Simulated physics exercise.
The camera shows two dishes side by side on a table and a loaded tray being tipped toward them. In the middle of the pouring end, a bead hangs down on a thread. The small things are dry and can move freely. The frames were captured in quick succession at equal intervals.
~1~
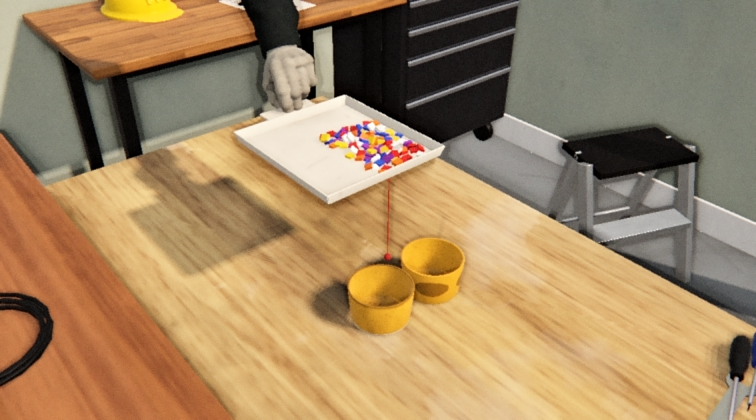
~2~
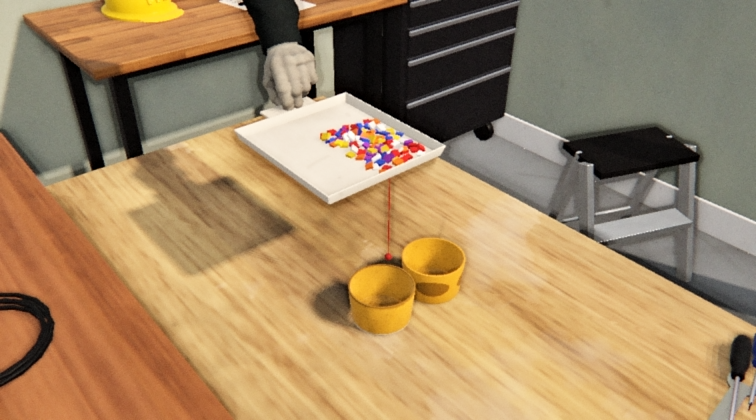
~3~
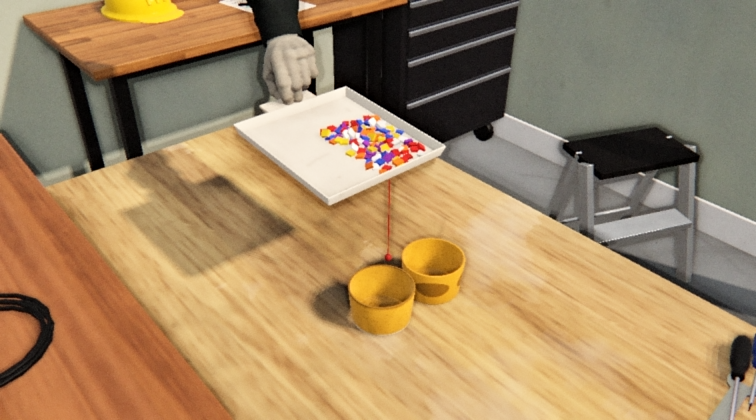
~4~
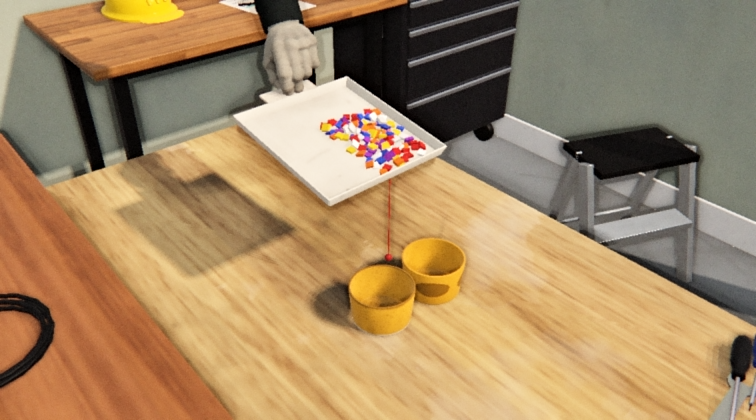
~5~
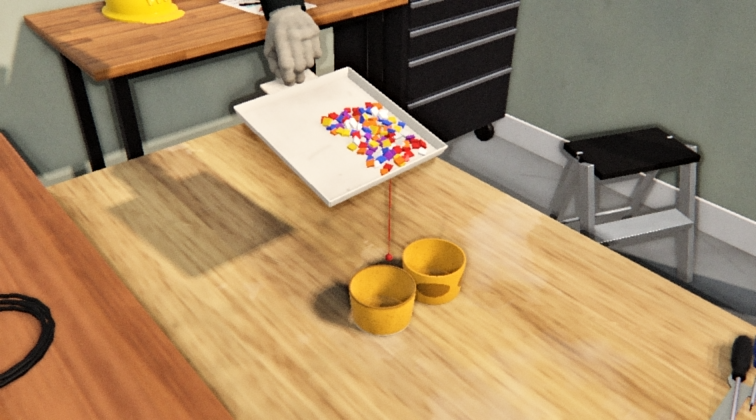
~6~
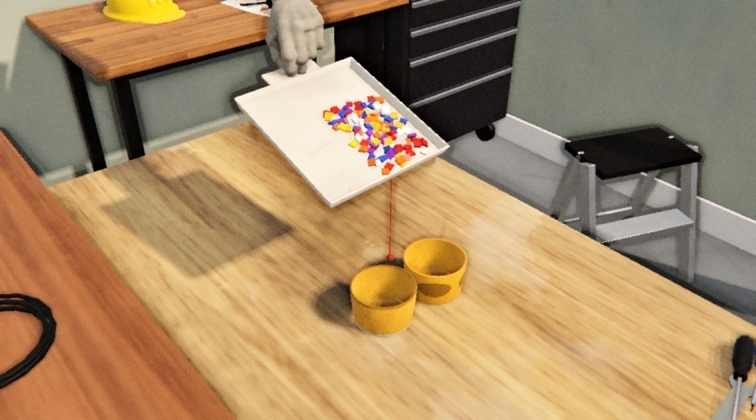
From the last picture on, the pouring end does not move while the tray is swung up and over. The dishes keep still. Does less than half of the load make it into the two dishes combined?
No - more than half does.
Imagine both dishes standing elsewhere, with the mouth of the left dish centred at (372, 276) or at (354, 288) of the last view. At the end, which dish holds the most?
It comes out as the dish further left in the first try and the dish further left in the second.
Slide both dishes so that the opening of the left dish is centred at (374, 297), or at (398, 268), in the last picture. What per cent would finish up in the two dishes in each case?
80 % and 30 %.
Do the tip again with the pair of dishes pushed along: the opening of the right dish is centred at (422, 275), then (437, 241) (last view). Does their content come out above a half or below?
In the first position a majority, in the second a minority.
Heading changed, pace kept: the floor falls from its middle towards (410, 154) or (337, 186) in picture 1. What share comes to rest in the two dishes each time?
Close to 50 percent first and close to 30 percent second.
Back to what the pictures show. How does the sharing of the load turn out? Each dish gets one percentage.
60 % left, 10 % right.
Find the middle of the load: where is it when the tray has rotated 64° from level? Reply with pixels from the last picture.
The middle of the pieces lands at roughly (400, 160).
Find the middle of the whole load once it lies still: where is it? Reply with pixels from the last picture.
About pixel (396, 314).
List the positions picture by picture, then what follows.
The first frame shows corners of the pouring end near (328, 194) and (440, 146), level; middle of the load near (371, 141), mosaic tiles; left dish near (403, 315); right dish near (454, 284); bead on its thread near (387, 257).
The second frame shows corners of the pouring end near (329, 194) and (441, 146), level; middle of the load near (371, 140).
The third frame shows corners of the pouring end near (329, 195) and (441, 146), tipped barely, lowest at the left corner; middle of the load near (371, 138).
The fourth frame shows corners of the pouring end near (330, 197) and (442, 146), tipped a little, lowest at the left corner; middle of the load near (372, 134).
The fifth frame shows corners of the pouring end near (331, 198) and (443, 145), tipped a little, lowest at the left corner; middle of the load near (373, 130).
The sixth frame shows corners of the pouring end near (332, 200) and (444, 145), tipped clearly, lowest at the left corner; middle of the load near (375, 127); left dish near (405, 316); right dish near (456, 285).
Shortly afterwards, tray tipped steeply; all but a few on the tray; only a few in the air.
Next, tray tipped past a quarter turn; near a quarter on the tray; near a quarter in the left dish; a little in the right dish; a little outside both; near a third in the air.
Some moments later, tray tipped past a quarter turn; near half in the left dish; a little in the right dish; near a third outside both.
In the end, tray tipped past a quarter turn; near half in the left dish; a little in the right dish; near a third outside both.
